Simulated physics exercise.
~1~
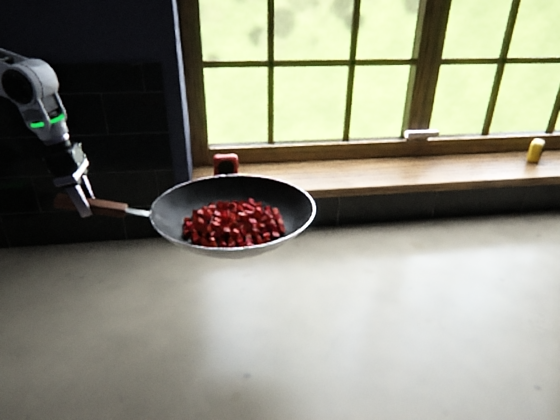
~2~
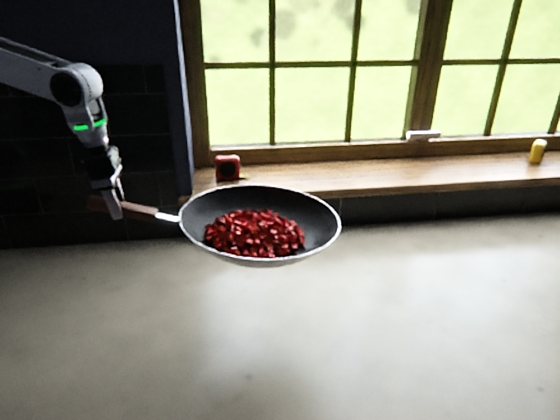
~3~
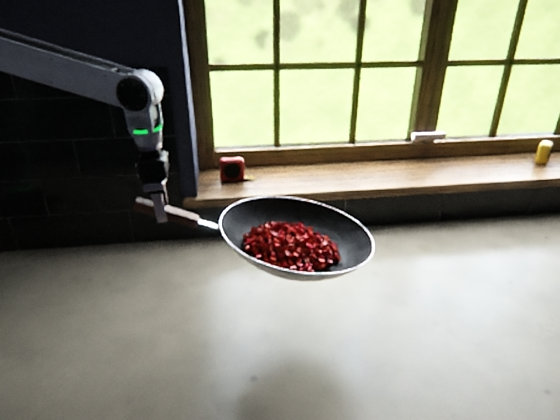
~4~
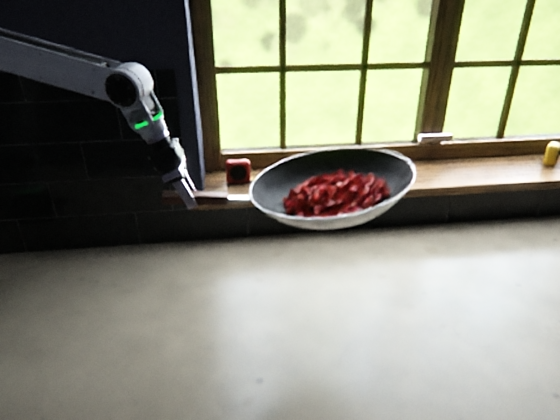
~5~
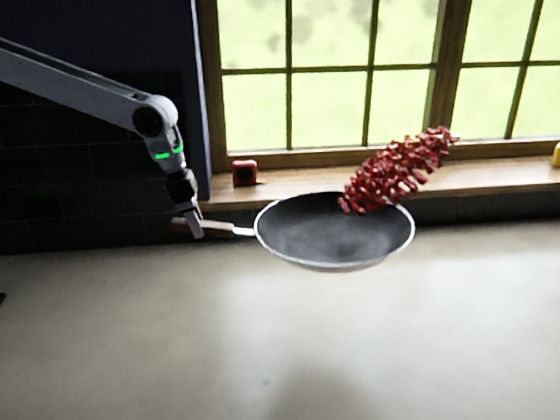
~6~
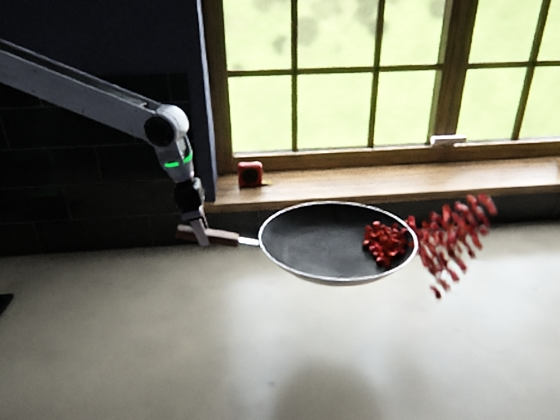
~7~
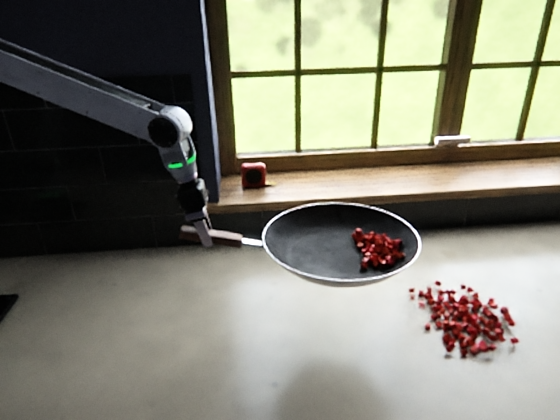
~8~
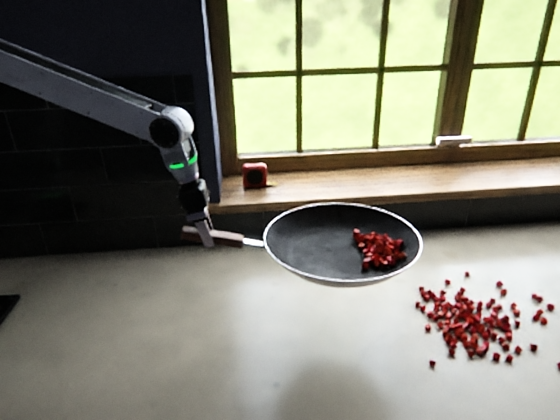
A dark frying pan with a pale rim, holding a heap of small red vegetable dice, hangs above a light grey counter, gripped by a grey robot arm with a glowing green ring at the left. Behind it, a wooden-framed window looks onto bright green, with small red and yellow objects on its sill. The arm carries the pan right, tips it slightly, then swings it up and drops it back. The dice fly up to the right in a clump, and many miss the pan. Most scatter across the counter, while a smaller pile stays in the now still pan.
